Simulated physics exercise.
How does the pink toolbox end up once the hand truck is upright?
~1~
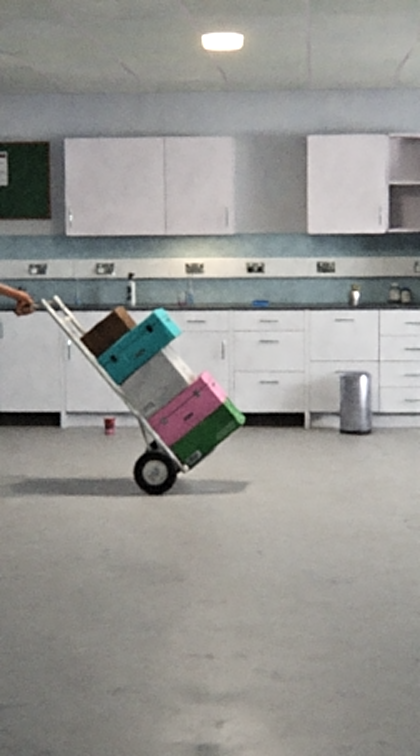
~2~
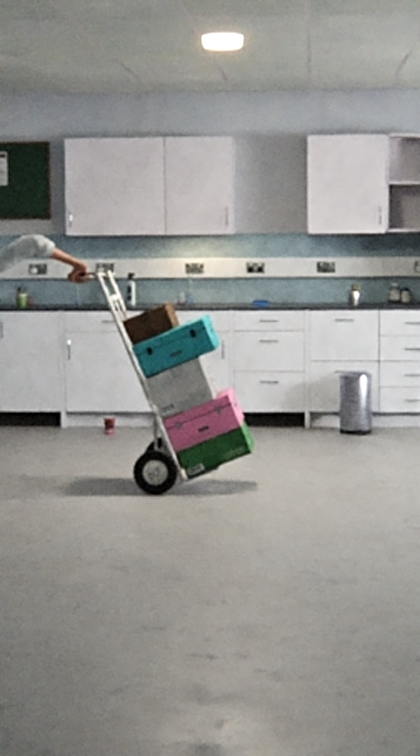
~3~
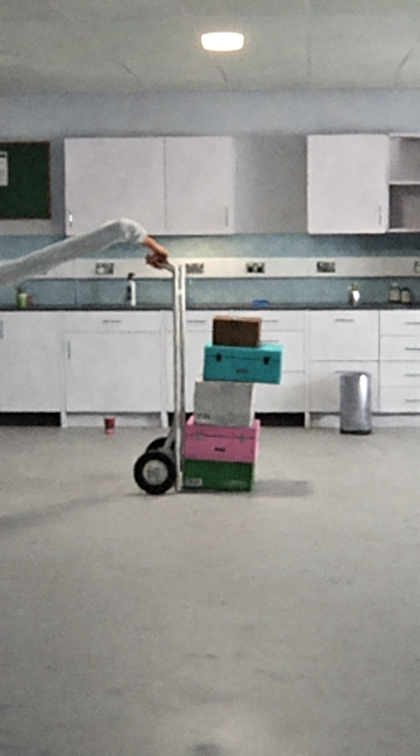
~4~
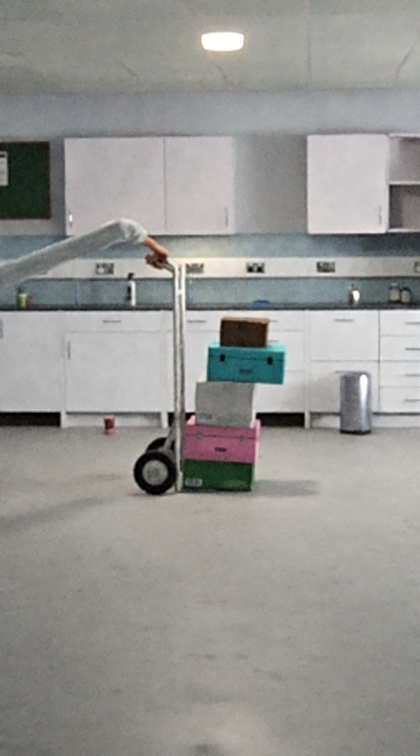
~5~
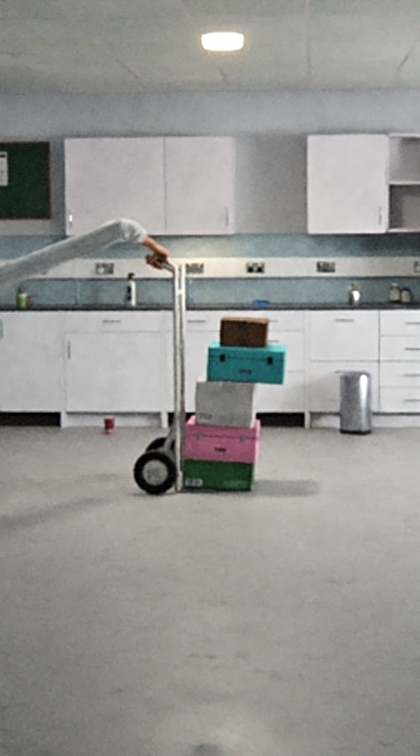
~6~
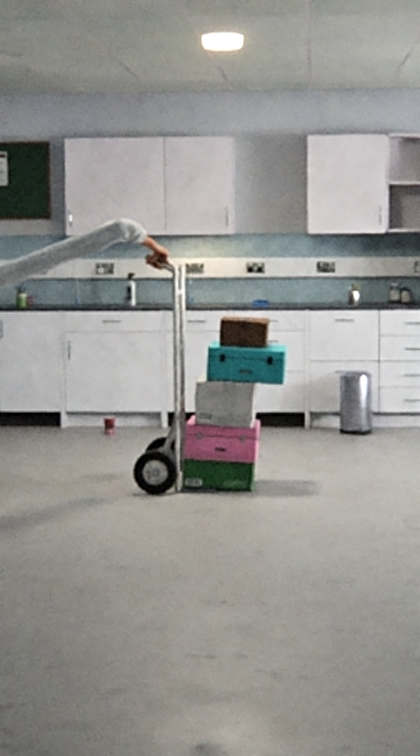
The pink toolbox stays standing, resting on the green parcel with the white parcel still on top of it.
